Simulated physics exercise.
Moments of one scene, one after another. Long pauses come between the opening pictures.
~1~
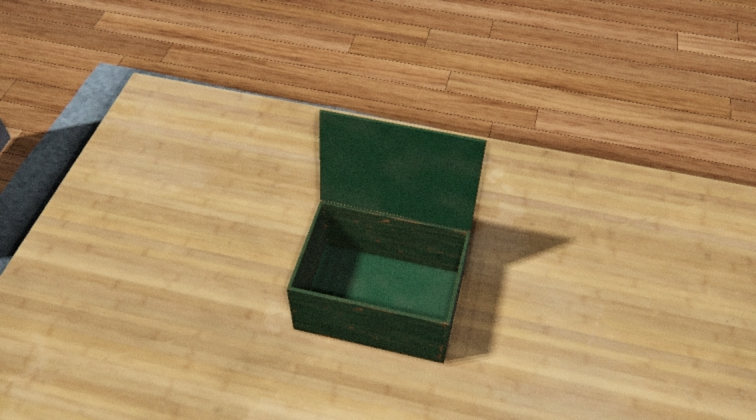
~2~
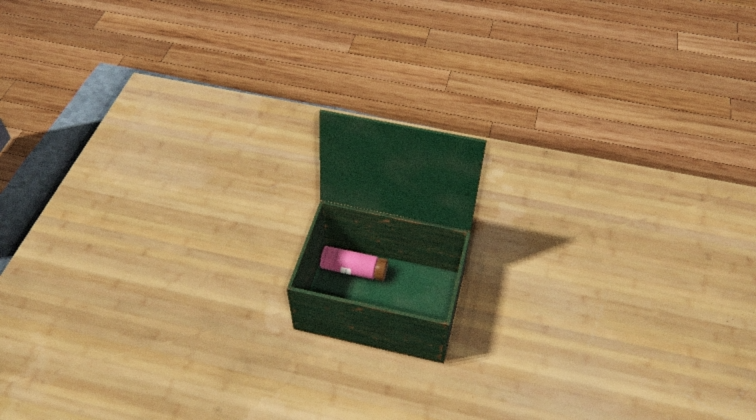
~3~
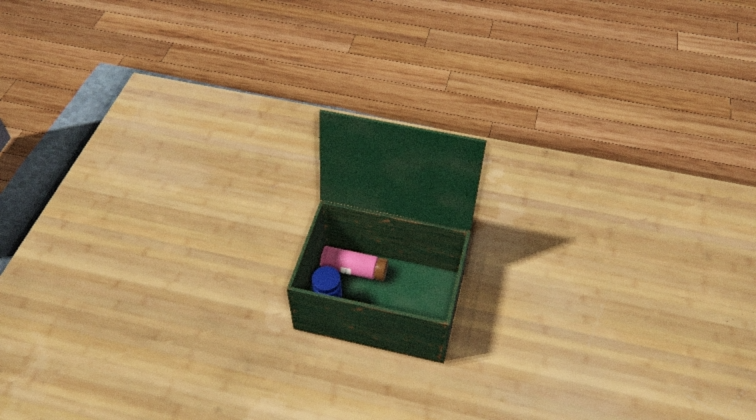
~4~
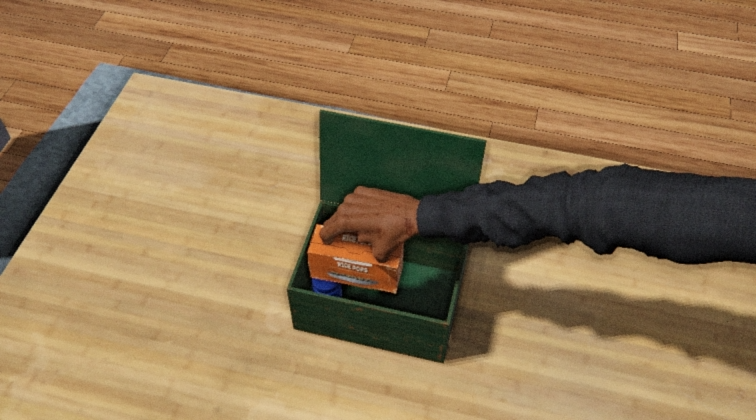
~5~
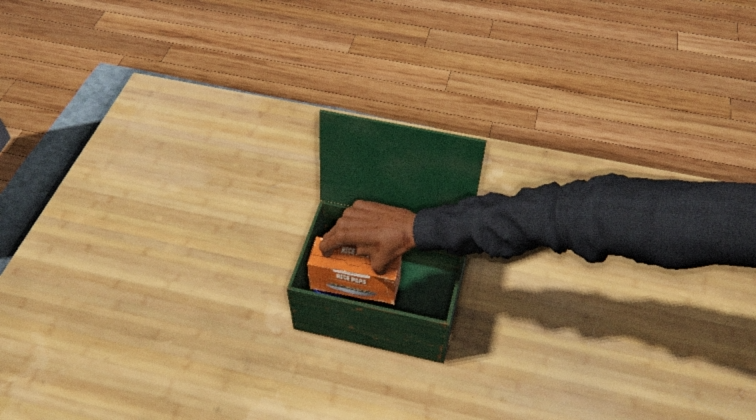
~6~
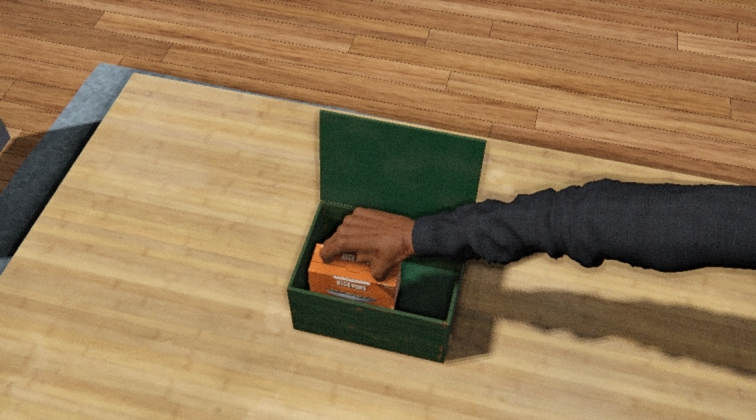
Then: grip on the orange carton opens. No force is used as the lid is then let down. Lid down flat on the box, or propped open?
Propped open.
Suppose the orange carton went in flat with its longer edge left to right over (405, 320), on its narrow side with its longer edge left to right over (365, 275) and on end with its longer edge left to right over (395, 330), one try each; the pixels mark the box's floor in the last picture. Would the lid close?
In the first case it shuts; in the second case it shuts; in the third case it stays open.
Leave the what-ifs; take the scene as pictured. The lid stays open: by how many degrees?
Roughly 14°.
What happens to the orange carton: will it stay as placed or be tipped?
The orange carton ends up tilted.
Then, 0.40 s past the last view, orange carton on its side near (397, 287).
Then, 1.10 s past the last view, lid starting down; orange carton on its side near (401, 294).
Then, 1.60 s past the last view, lid 60° above the rim; orange carton on its side near (401, 294).
Then, 2.10 s past the last view, lid 25° above the rim; orange carton on its side near (401, 294).
Finally, lid 13° above the rim; down or leaning hard in the box, orange carton; the other 2 still in place. Final places as the last picture's camera would see them, orange carton near (401, 294).
